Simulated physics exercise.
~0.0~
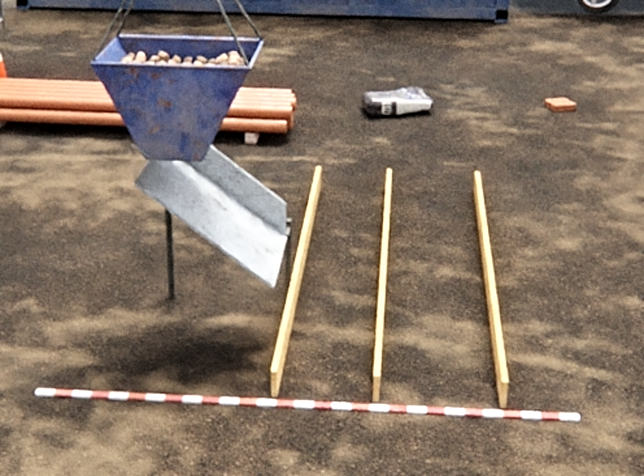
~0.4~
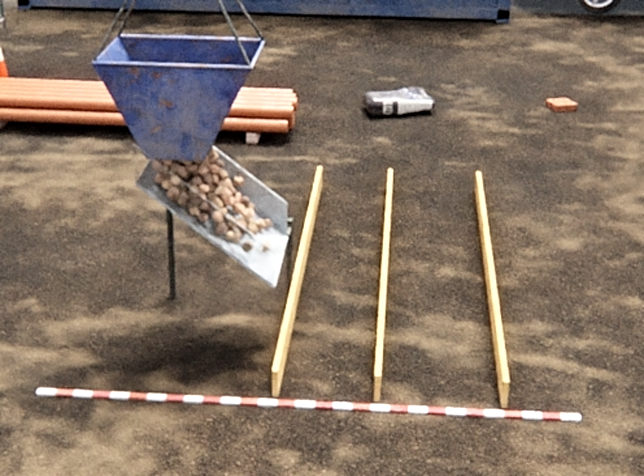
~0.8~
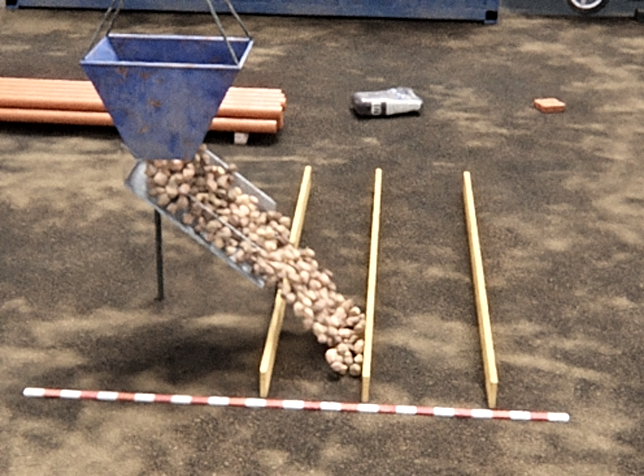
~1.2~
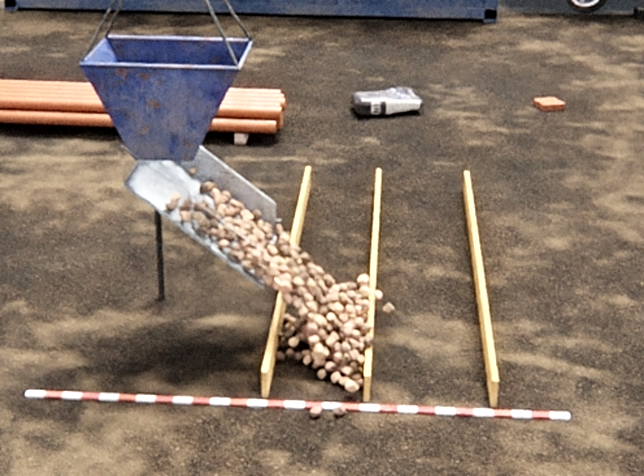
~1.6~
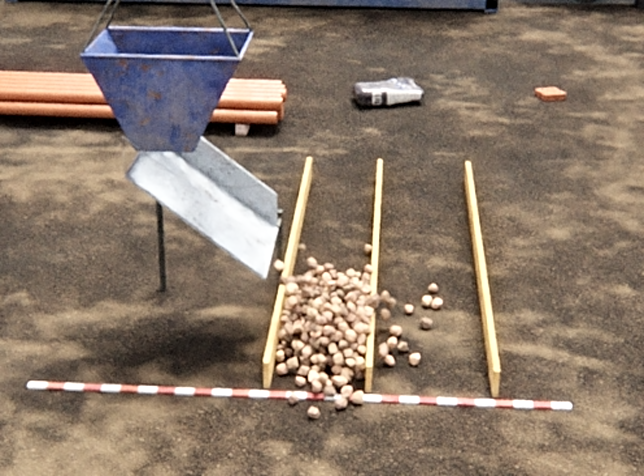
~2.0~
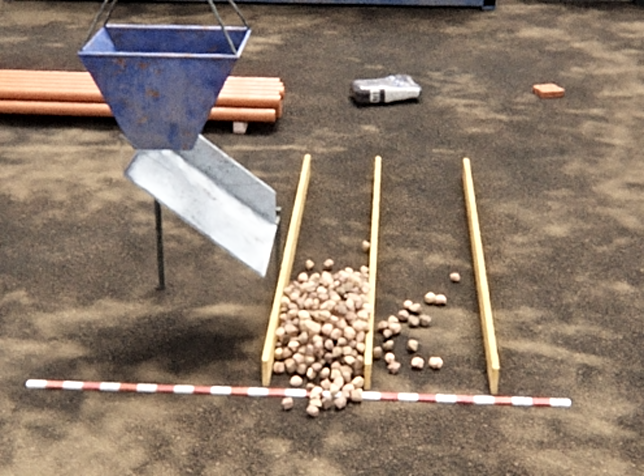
In the video, stones drop from a hanging blue skip onto a sloping steel chute and slide down to the right between wooden planks on the ground. Most settle in a heap in the left bay, with a few scattered in the right bay and some near the striped pole.
